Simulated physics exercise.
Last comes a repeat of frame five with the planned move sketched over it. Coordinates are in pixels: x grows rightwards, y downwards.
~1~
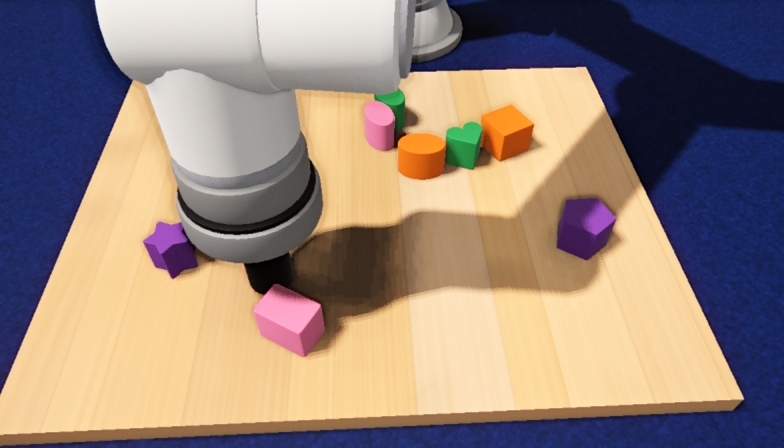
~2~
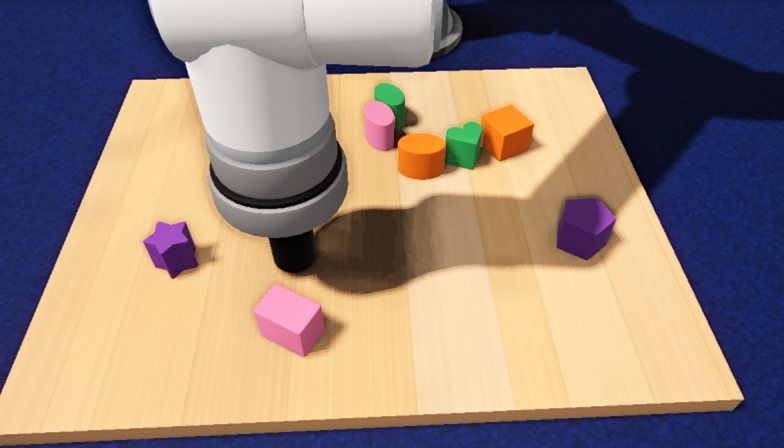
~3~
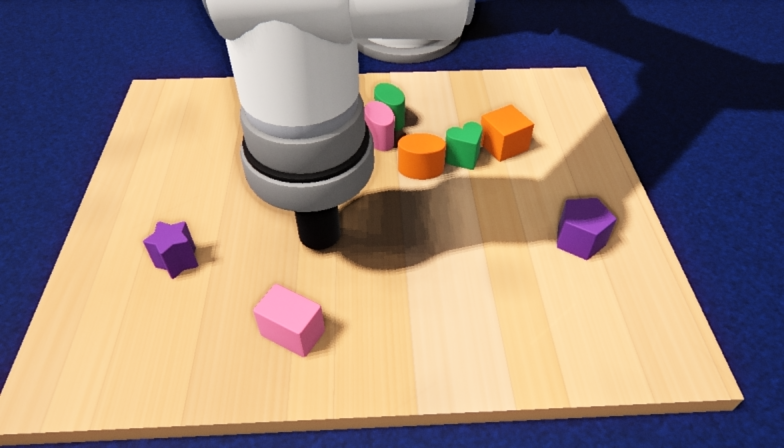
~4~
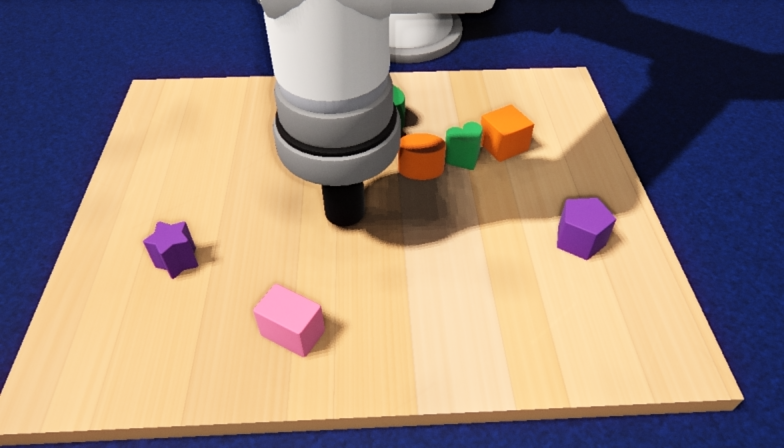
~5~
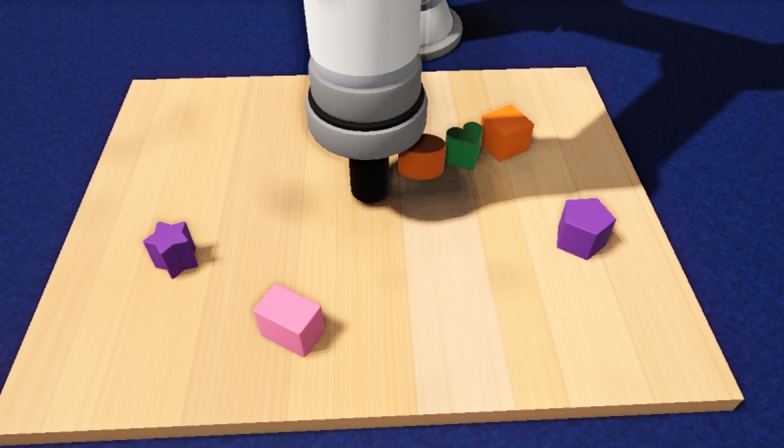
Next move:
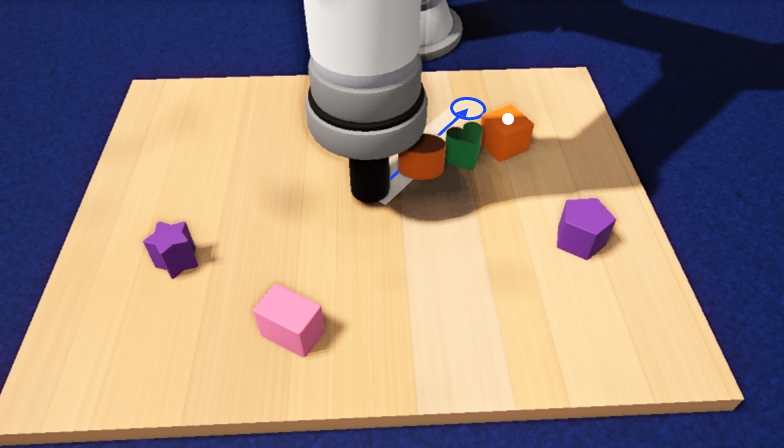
The video shows a robot arm with a black rod moving diagonally up and to the right across a wooden board, from beside a pink block to near an orange block, while the colored blocks around it stay still.
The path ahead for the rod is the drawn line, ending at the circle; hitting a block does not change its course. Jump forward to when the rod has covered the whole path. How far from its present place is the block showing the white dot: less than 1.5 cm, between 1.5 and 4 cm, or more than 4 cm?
Under 1.5 cm.
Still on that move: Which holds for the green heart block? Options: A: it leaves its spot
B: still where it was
Letter A.
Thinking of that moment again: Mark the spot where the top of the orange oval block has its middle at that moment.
In the picture, that point is around (457, 132).
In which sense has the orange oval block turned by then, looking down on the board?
Its spin: Clockwise.
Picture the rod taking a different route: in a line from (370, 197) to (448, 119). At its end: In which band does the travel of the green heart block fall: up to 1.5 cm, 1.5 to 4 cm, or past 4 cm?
Once the path ends, it will sit 1.5 to 4 cm from where it is now.
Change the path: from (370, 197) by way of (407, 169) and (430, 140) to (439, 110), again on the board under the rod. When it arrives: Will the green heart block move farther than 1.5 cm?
Answer: Yes.
Path on the board, straight from (370, 197) to (468, 108); the dot is on the orange square.
The first path, step by step. One third of the way, rod at (407, 157); orange oval block at (444, 137), turned 50° clockwise; green heart block at (480, 132), turned 25° anticlockwise.
Two thirds of the way, rod at (440, 128); orange oval block at (457, 132); green heart block at (487, 135), turned 50° anticlockwise.
At the end, rod at (469, 101); orange oval block at (457, 132), turned 120° clockwise; green heart block at (487, 135), turned 50° anticlockwise; orange square in place.
